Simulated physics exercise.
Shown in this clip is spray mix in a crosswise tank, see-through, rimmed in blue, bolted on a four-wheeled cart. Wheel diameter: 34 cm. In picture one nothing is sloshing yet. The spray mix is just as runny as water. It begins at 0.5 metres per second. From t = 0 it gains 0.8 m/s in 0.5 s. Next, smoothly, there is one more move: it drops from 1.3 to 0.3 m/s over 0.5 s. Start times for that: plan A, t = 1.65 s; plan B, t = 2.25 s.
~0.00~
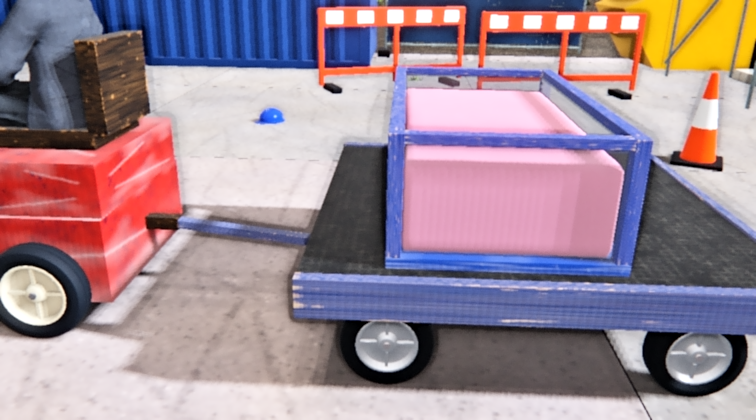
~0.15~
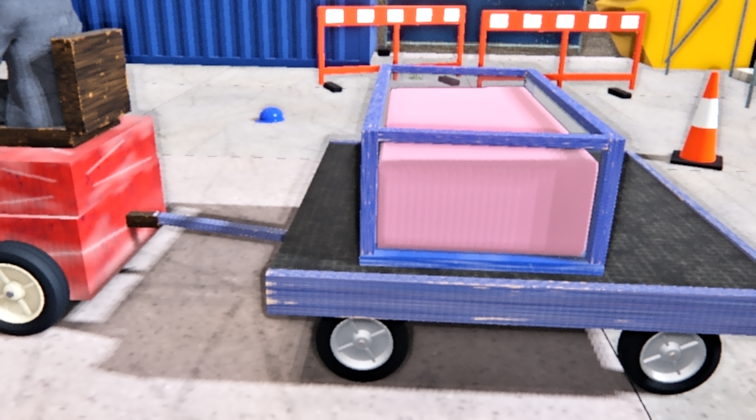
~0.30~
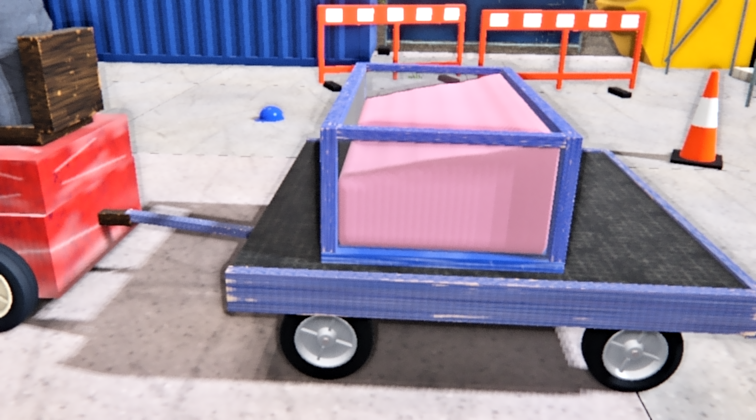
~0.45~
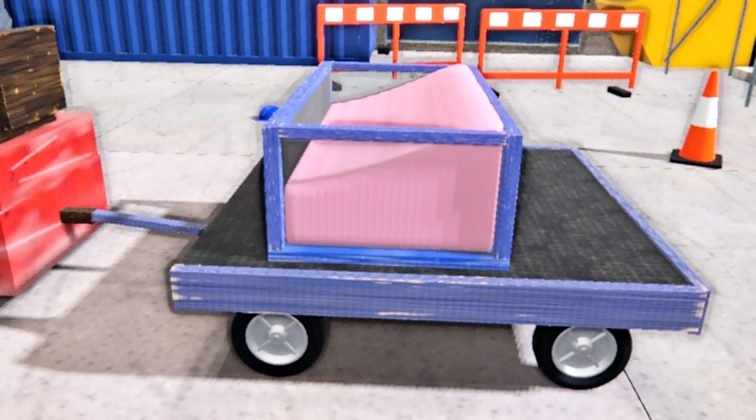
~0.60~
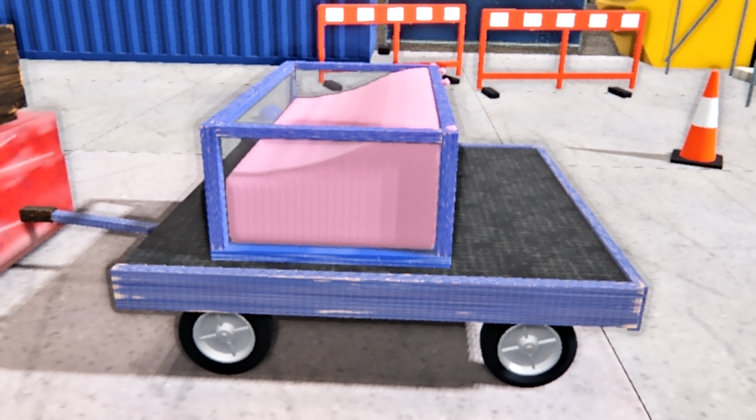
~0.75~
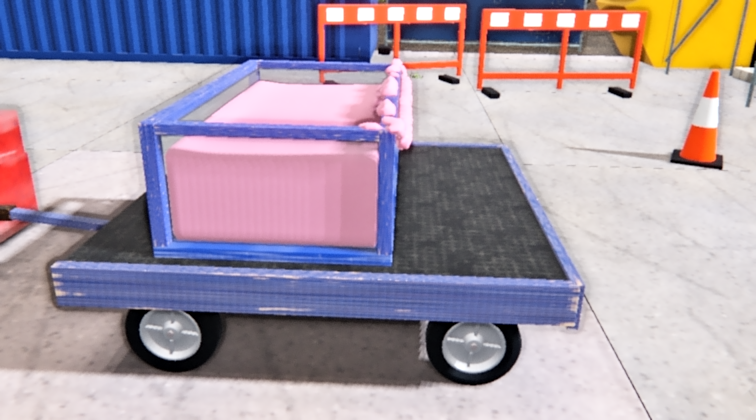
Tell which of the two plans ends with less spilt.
Less is spilt with plan B.
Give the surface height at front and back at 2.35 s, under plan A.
The front stands at 34 cm and the back at 26 cm.
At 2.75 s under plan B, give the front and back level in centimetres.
I'd say some 44 cm in front and some 24 cm behind.
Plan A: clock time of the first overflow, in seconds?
About 1.9 seconds.
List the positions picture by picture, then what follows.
The surface is at (427, 155) by the front wall; at (596, 159) by the back wall; it lies level with the rim line; the front is on the left, levels are read along the near wall; a wheel hub at (703, 363), in the first picture.
The surface is at (402, 152) by the front wall; at (570, 158) by the back wall; it lies level with the rim line, in the second picture.
The surface is at (363, 168) by the front wall; it climbs 13° towards the back, in the third picture.
The surface is at (309, 177) by the front wall; at (478, 120) by the back wall; it climbs 21° towards the back, in the fourth picture.
The surface is at (252, 169) by the front wall; it climbs 15° towards the back, in the fifth picture.
The surface is at (193, 145) by the front wall; at (357, 153) by the back wall; it lies level with the rim line; a wheel hub at (475, 352), in the sixth picture.
For plan A, At 2.35 s the surface is 34 cm up at the front and 26 cm at the back; 7 per cent is out, over the front.
For plan A, At 5.14 s 10 per cent is out, over the front, 30 of 302 litres.
For plan B, At 2.75 s the surface is 43 cm up at the front and 24 cm at the back; 1 per cent is out, over the back.
For plan B, At 5.74 s 1 per cent is out, over the back, 3 of 302 litres.
